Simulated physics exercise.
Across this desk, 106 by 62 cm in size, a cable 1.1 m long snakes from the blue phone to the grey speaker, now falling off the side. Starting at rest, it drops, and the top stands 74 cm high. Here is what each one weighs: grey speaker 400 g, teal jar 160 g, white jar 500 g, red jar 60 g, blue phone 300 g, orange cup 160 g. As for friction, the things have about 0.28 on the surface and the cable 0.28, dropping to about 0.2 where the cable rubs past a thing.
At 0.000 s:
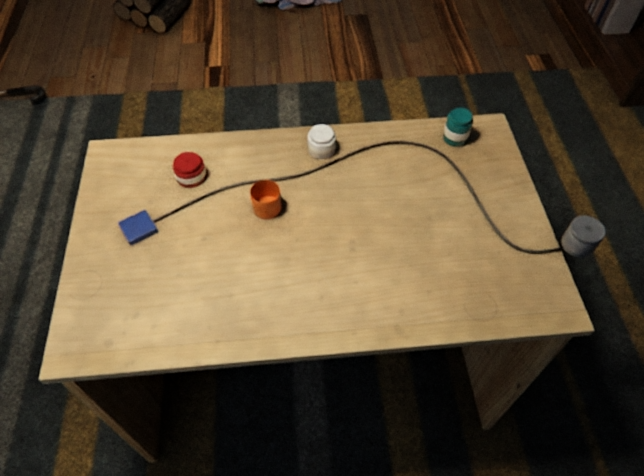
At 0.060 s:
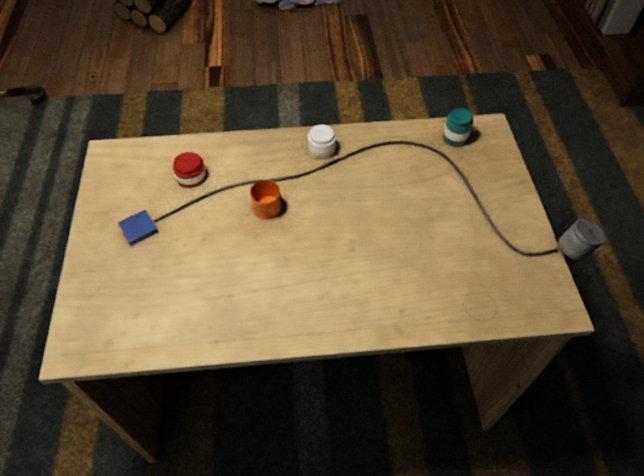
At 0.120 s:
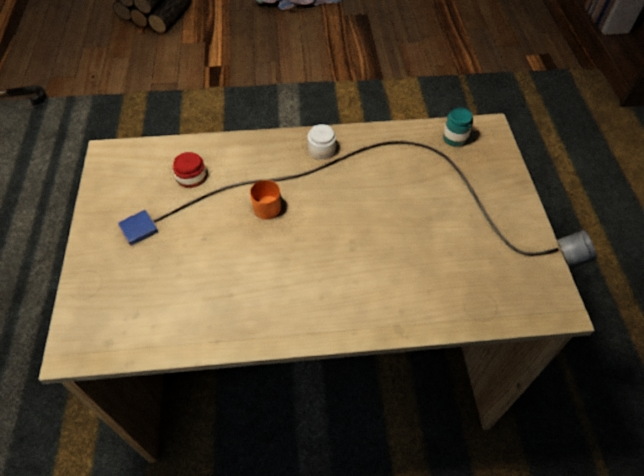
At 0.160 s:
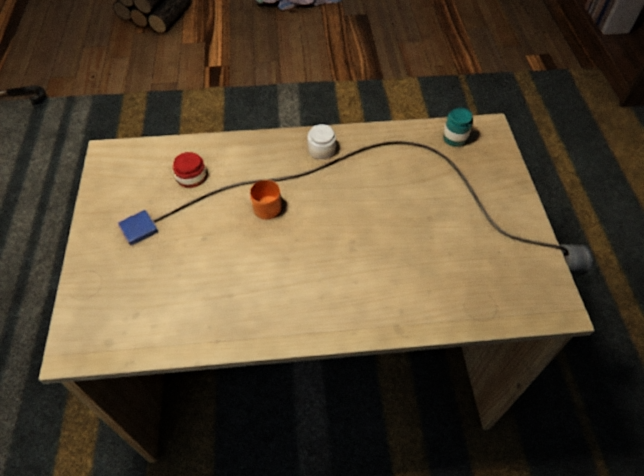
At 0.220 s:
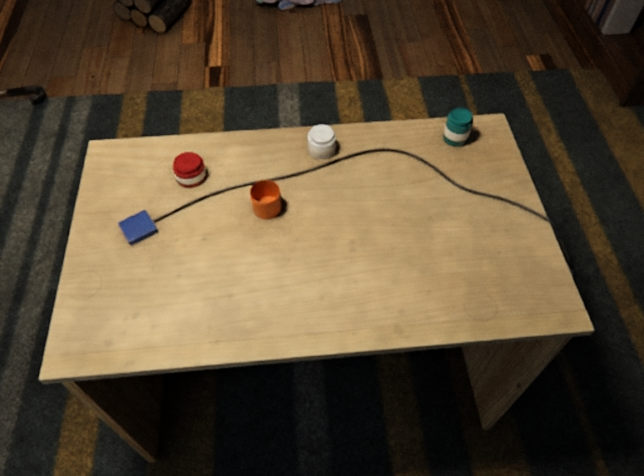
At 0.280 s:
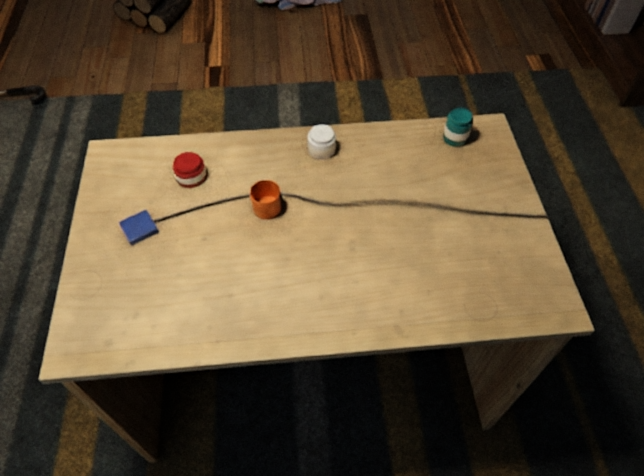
A long dark cable snakes across a pale wooden desk, seen from above by a still camera, with a striped rug and wooden floor around it. It runs from a blue phone at left to a grey speaker at the right edge, past red, white and teal jars and an orange cup. The speaker tips over the edge and drops from view, pulling the cable's curves nearly straight while everything else stays put.
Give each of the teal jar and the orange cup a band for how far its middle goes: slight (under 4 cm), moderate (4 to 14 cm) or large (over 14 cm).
At the end, teal jar: Lower range; orange cup: Upper range.
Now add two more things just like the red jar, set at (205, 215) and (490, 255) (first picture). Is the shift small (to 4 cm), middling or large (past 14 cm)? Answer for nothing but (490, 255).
At that spot the shift is slight.
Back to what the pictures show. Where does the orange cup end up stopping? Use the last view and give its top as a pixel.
Last view, top position: About (274, 276).
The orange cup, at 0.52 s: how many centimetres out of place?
I'd put the orange cup at some 15 cm.
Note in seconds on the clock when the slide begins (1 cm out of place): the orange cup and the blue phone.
Orange cup: 0.32 s; blue phone: 0.32 s.
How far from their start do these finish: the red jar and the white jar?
Red jar roughly 0 cm, white jar roughly 0 cm.
By 0.5 s, the cable's tail end at (265, 217); orange cup 17 cm off its start, blue phone 25 cm off its start, grey speaker over the edge.
By 0.7 s, the cable's tail end at (365, 193); orange cup 22 cm off its start, blue phone 48 cm off its start, grey speaker over the edge.
By 1.0 s, the cable's tail end at (412, 177); orange cup 22 cm off its start at (274, 276), blue phone 62 cm off its start at (413, 185), grey speaker over the edge.
By 1.2 s, the cable's tail end at (426, 176); orange cup 22 cm off its start, blue phone 66 cm off its start, grey speaker over the edge.
By 2.4 s, the cable's tail end at (426, 176); orange cup 22 cm off its start at (274, 276), teal jar 0 cm off its start at (462, 115), blue phone 66 cm off its start at (428, 184), grey speaker over the edge.
